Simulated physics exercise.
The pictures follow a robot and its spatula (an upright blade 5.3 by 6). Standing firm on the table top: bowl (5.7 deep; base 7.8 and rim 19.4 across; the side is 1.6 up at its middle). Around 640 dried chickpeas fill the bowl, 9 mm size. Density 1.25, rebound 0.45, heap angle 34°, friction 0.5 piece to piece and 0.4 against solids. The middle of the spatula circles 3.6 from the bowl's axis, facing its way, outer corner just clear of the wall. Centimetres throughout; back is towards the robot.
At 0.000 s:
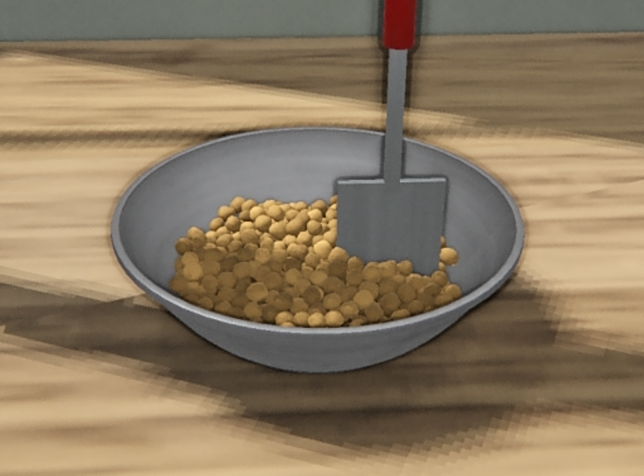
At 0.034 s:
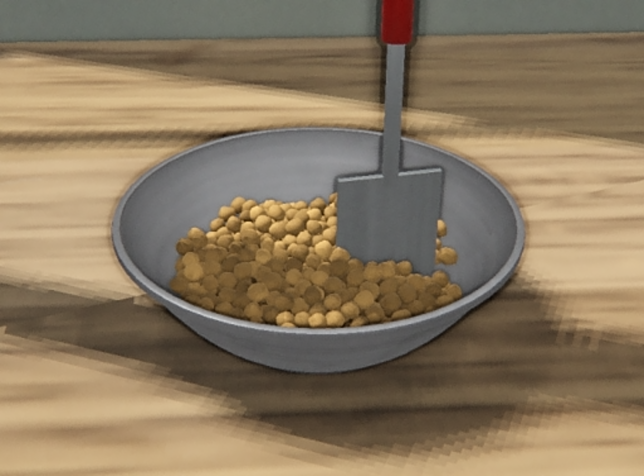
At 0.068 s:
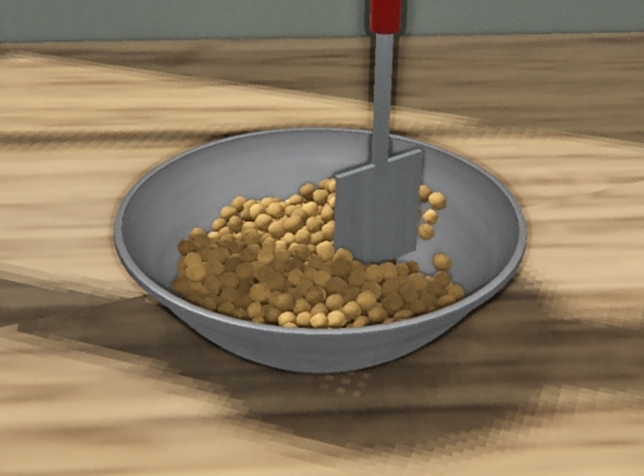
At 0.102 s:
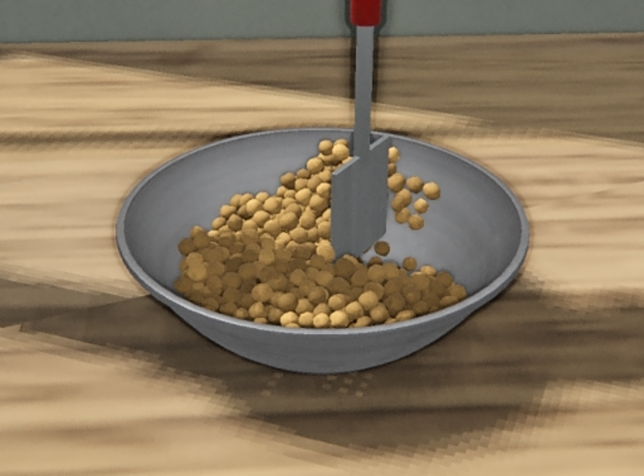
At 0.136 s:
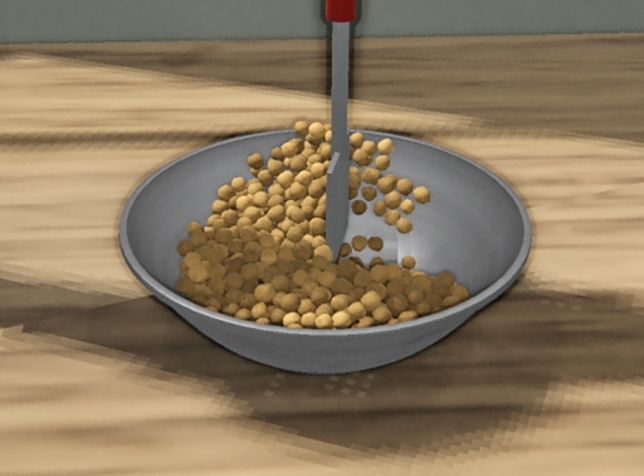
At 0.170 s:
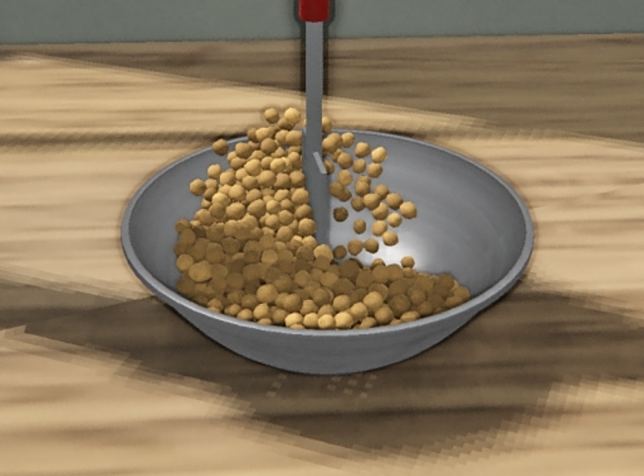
The clip shows a grey spatula with a red handle moving leftward through dried chickpeas in a grey bowl on a wooden table, turning edge-on as it pushes the chickpeas into a higher heap at the back left.
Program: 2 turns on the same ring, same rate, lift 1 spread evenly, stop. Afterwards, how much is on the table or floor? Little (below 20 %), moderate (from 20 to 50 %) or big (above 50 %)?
Share on the table or floor: Little (below 20 %).
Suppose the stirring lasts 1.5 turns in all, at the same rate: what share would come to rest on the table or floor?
In that case some 15 per cent.
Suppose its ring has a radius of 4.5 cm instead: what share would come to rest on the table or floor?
Then about 15 per cent.
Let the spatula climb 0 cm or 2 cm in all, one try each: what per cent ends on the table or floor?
Some 20 and 10 per cent.
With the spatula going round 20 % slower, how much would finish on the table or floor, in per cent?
Then about 5 per cent.
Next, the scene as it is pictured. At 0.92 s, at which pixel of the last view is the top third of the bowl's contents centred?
Near (267, 288).
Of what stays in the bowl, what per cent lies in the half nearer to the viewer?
Some 50 per cent.
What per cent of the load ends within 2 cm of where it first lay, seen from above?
About 5 per cent.
After 0.55 s, 341° round, highest piece 8 above the table; 600 in the bowl, 38 on the table or floor, 5 in flight or on the tool.
After 0.92 s, 225° round, highest piece 7 above the table; 583 in the bowl, 59 on the table or floor, 1 in flight or on the tool.
After 1.31 s, 0° round, highest piece 5 above the table; 578 in the bowl, 65 on the table or floor.
After 2.01 s, 0° round, highest piece 5 above the table; 578 in the bowl, 65 on the table or floor.
At rest, 578 in the bowl, 65 on the table or floor. That is 10 % on the table or floor.
